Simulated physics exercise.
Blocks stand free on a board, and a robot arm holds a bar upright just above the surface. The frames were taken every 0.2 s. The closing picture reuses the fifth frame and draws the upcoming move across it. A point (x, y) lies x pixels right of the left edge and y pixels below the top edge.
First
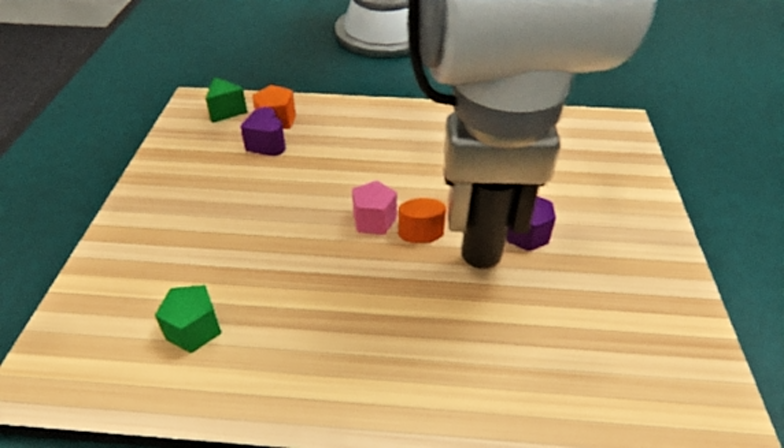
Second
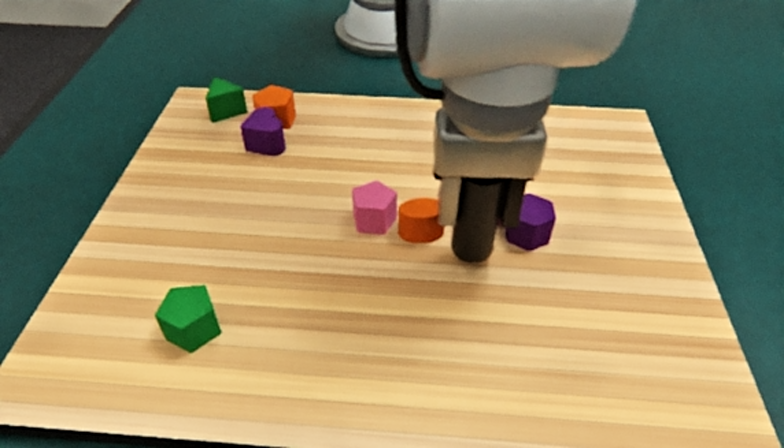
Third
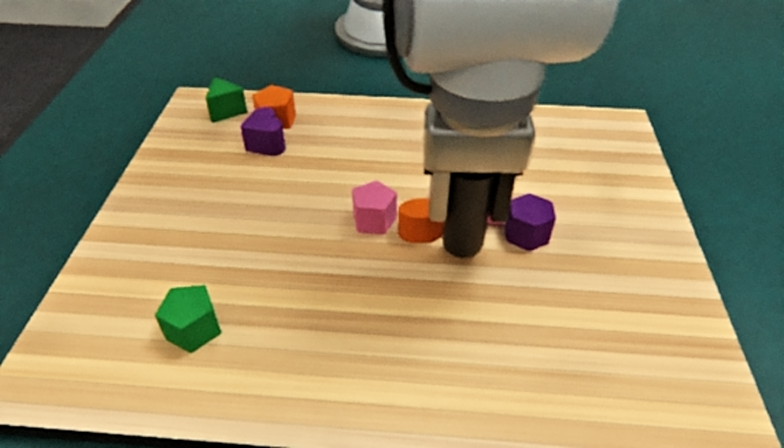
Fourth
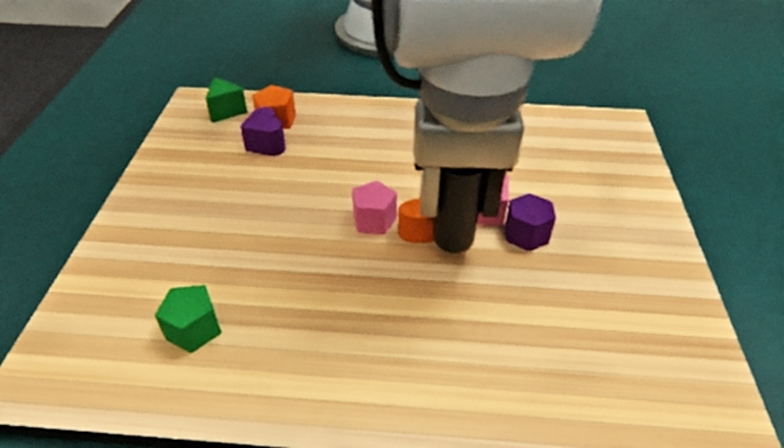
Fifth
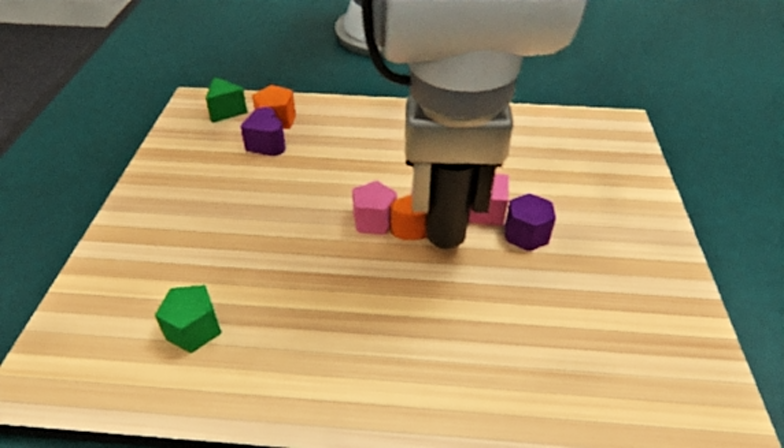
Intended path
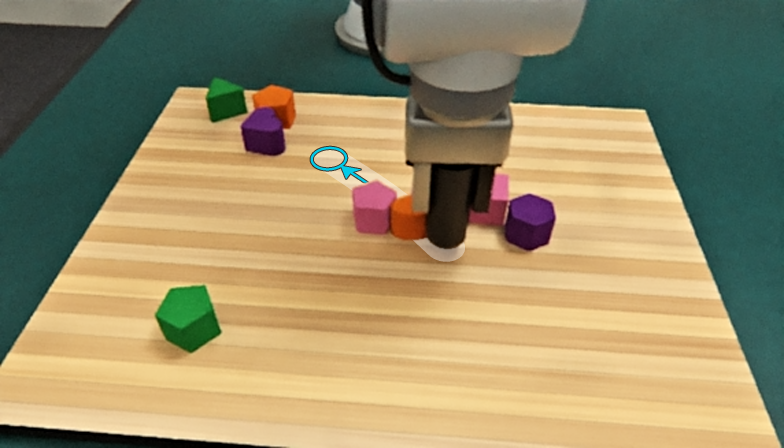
The robot arm slid its dark upright bar slowly leftward and slightly back across the wooden board, nudging the orange round block a little toward the pink one as a pink block behind came into view.
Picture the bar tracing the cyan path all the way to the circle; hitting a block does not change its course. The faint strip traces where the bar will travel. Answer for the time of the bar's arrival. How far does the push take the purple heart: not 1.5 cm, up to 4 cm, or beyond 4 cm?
It will fall in the lowest band, under 1.5 cm.
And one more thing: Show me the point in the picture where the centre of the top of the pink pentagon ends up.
At pixel (318, 189).
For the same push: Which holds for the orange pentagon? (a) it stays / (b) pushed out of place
The correct letter is a.
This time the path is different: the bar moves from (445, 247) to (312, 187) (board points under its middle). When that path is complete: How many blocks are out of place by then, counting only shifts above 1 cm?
Moved: 2.
Drawn move, from (445, 247) via (405, 212) and (367, 183), ending at (329, 158).
On the path given first. One third of the way, bar at (404, 200); pink pentagon at (334, 189), turned 20° anticlockwise; orange oval at (371, 183), turned 70° anticlockwise.
Two thirds of the way, bar at (365, 171); pink pentagon at (318, 189), turned 65° anticlockwise; orange oval at (332, 166).
At the end, bar at (328, 148); purple heart still; orange pentagon still; pink pentagon at (318, 189), turned 65° anticlockwise; orange oval at (327, 164), turned 155° anticlockwise.
